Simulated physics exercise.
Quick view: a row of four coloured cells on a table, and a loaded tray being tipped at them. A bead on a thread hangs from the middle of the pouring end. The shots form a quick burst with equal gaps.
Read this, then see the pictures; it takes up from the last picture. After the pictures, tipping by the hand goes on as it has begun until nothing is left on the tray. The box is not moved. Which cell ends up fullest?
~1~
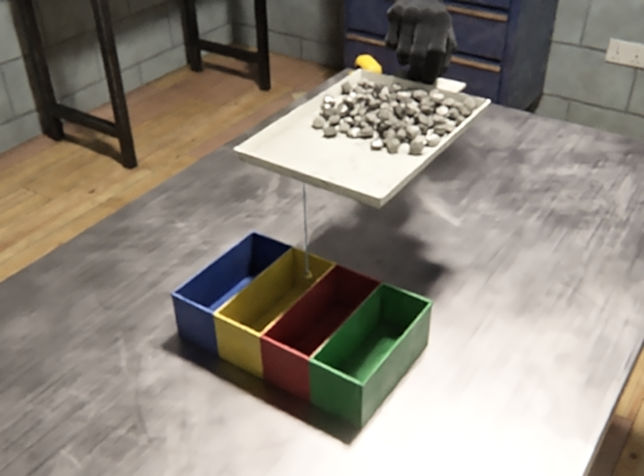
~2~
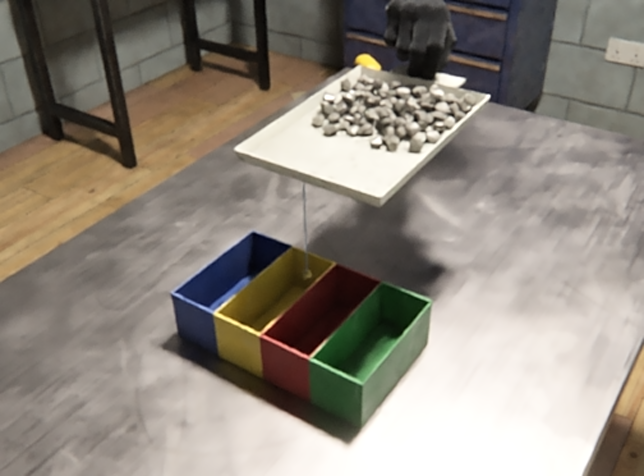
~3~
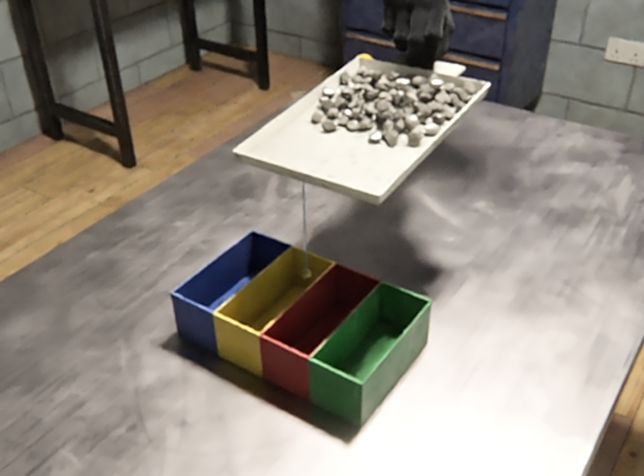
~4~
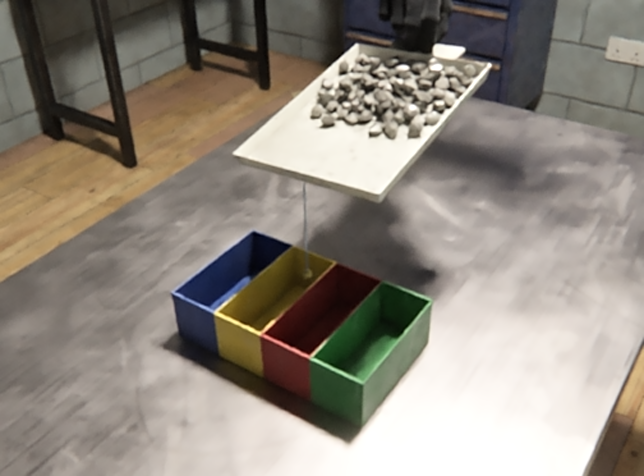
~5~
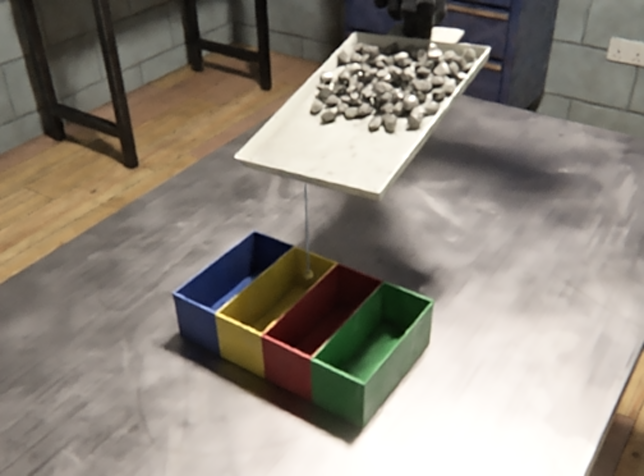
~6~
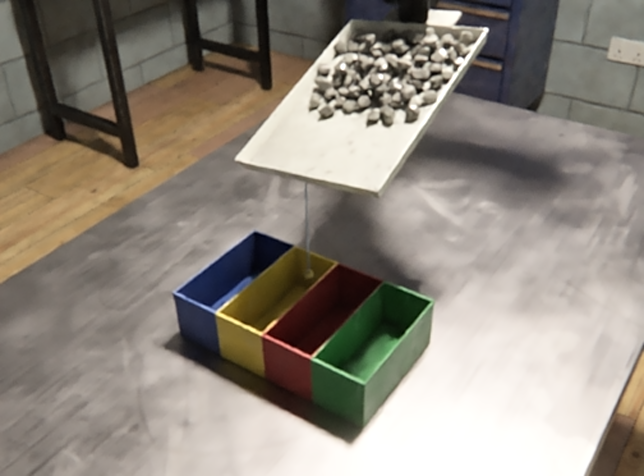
The blue cell.
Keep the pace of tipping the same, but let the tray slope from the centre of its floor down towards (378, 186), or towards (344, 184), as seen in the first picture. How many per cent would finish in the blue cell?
Respectively close to 0 and 0 in a hundred.
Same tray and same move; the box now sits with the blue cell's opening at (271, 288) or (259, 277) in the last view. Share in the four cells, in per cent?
Near 30 % and 50 %.
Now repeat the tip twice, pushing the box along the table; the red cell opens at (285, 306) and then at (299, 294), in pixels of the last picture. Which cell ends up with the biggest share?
Case 1 - the cell in yellow; case 2 - the cell in yellow.
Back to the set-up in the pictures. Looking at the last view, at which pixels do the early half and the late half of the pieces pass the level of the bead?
First close to (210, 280), next close to (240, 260).
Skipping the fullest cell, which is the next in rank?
Yellow.
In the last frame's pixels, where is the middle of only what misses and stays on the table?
Centre at rest: About (103, 391).
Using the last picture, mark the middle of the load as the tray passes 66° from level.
Somewhere about (258, 164).
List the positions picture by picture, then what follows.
Corners of the pouring end near (240, 148) and (380, 195), level; middle of the load near (388, 113), bits of gravel; bead on its thread near (307, 275); blue cell near (195, 321); yellow cell near (239, 342); red cell near (286, 365); green cell near (336, 390), in the first frame.
Corners of the pouring end near (239, 148) and (379, 194), level; middle of the load near (388, 110), in the second frame.
Corners of the pouring end near (238, 150) and (378, 192), tipped barely, lowest at the left corner; middle of the load near (387, 102), in the third frame.
Corners of the pouring end near (238, 152) and (377, 190), tipped a little, lowest at the left corner; middle of the load near (387, 91), in the fourth frame.
Corners of the pouring end near (239, 155) and (377, 189), tipped clearly, lowest at the left corner; middle of the load near (386, 81), in the fifth frame.
Corners of the pouring end near (240, 158) and (376, 187), tipped clearly, lowest at the left corner; middle of the load near (383, 71); blue cell near (197, 320); yellow cell near (241, 341); red cell near (287, 364); green cell near (338, 389), in the sixth frame.
Shortly afterwards, tray tipped steeply; near two thirds on the tray; only a few in the blue cell; only a few in the yellow cell; near a quarter falling or outside the box.
Next, tray tipped past a quarter turn; a little on the tray; near half in the blue cell; near a quarter in the yellow cell; only a few in the red cell; near a quarter falling or outside the box.
Some moments later, tray tipped past a quarter turn; near half in the blue cell; near a quarter in the yellow cell; only a few in the red cell; near a quarter falling or outside the box.
In the end, tray tipped past a quarter turn; near half in the blue cell; near a quarter in the yellow cell; only a few in the red cell; none at all in the green cell; near a quarter outside the box.
